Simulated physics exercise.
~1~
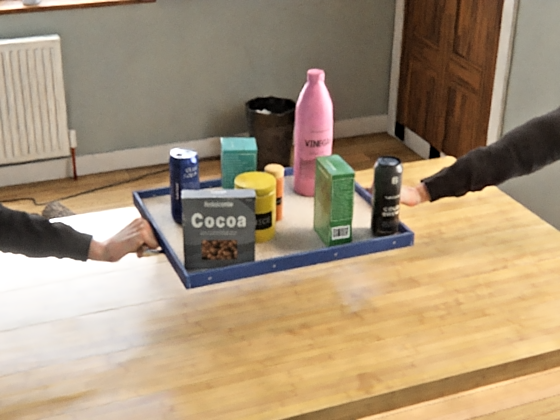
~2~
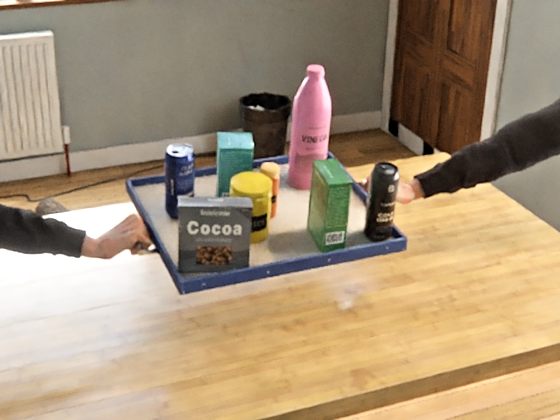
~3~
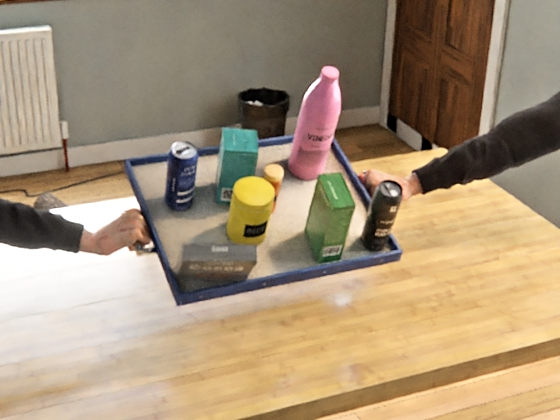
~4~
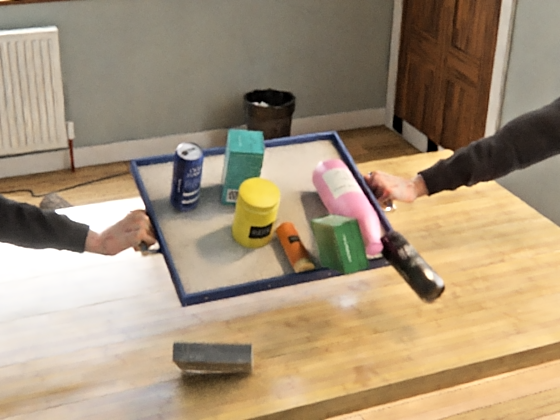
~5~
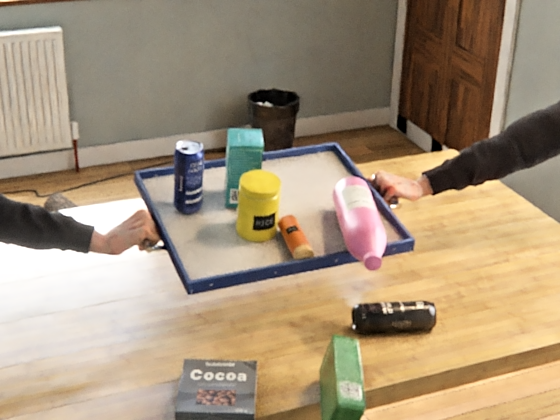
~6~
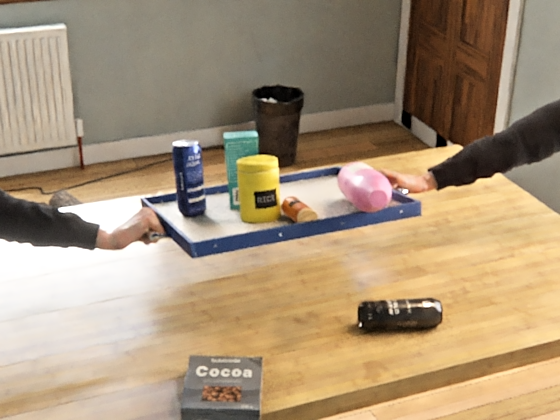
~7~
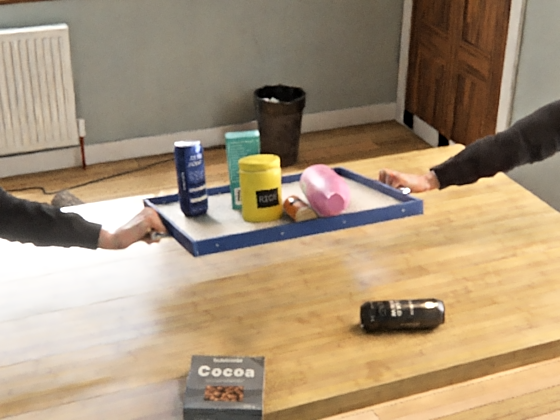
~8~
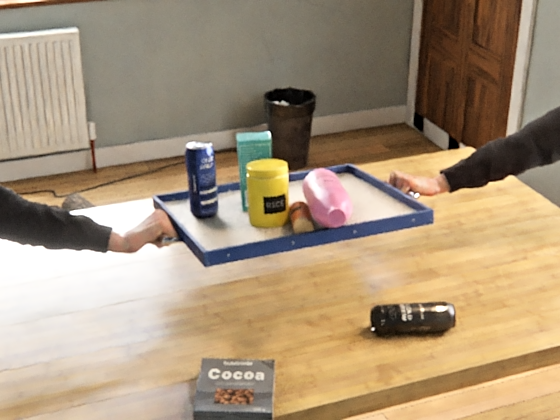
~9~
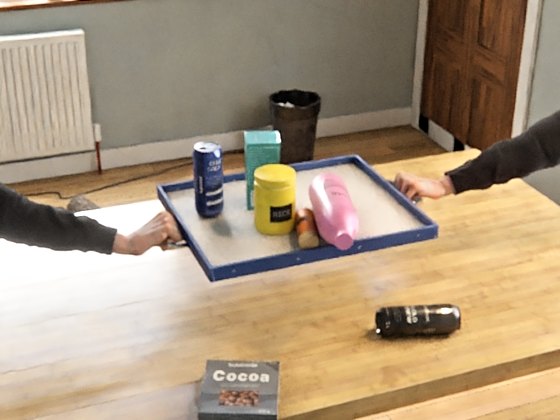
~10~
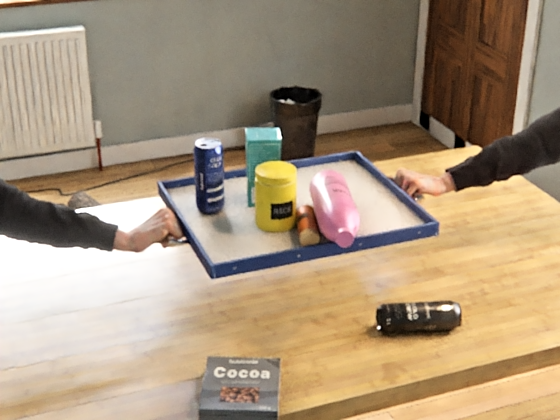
Over a wooden table, two hands tipped a blue-rimmed tray toward the viewer, and the cocoa packet, then a black can and green packet, dropped off; they tilted it back and levelled it, leaving the pink bottle and orange shaker lying among three upright items.
